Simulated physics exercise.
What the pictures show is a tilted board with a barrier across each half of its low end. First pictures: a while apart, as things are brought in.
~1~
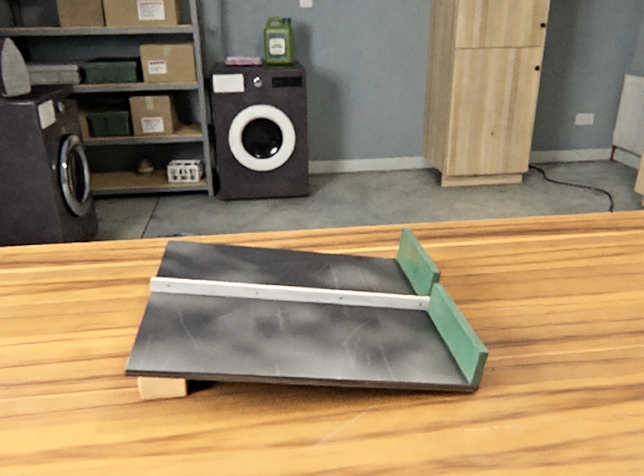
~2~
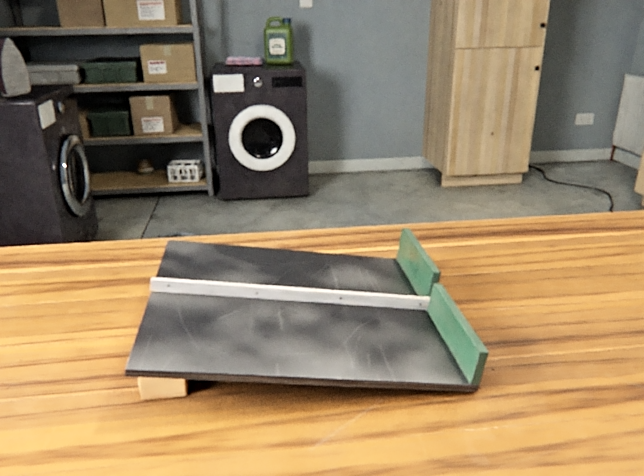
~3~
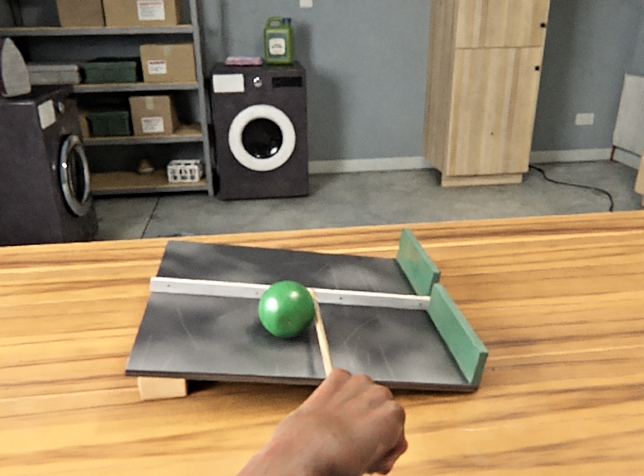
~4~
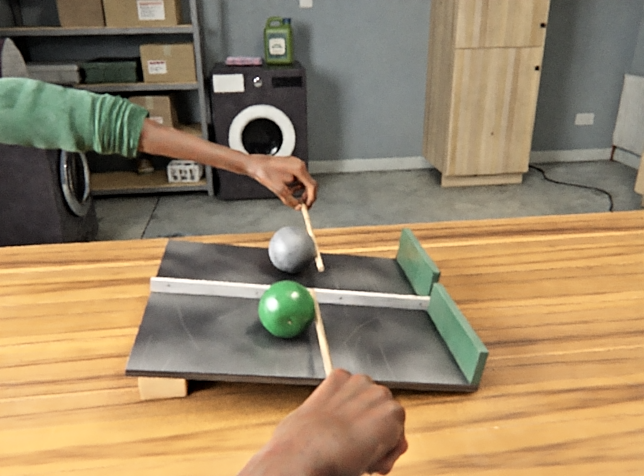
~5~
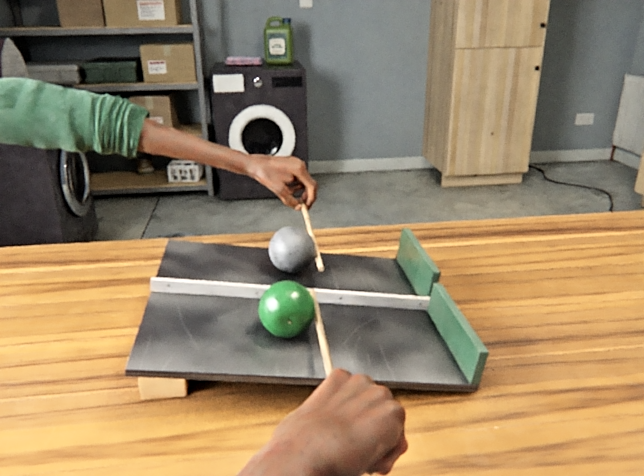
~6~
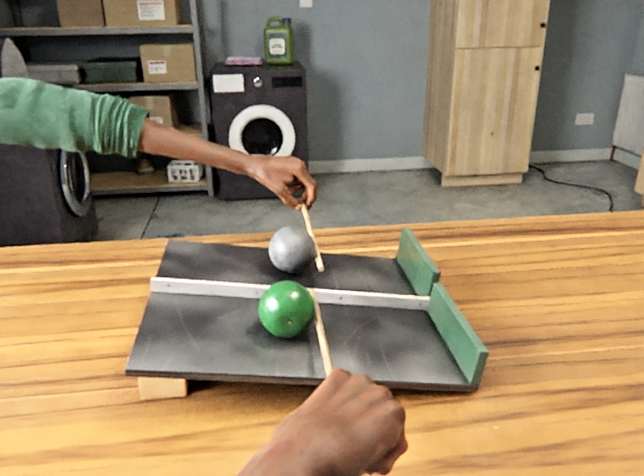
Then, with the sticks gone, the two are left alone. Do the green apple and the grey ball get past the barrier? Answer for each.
In this case the green apple is kept back; as for the grey ball, it is kept back.
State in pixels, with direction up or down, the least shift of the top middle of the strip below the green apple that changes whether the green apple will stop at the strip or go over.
It has to move 20 pixels down.
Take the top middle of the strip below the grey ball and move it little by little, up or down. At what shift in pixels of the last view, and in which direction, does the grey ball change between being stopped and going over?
The switch happens after a shift of some 24 pixels down.
Then, 0.44 s later than the last frame, green apple rolling on the board near (347, 314); grey ball rolling on the board near (340, 255).
When it is over, the green apple is held by the strip, near (426, 319); the grey ball is held by the strip, near (392, 259).
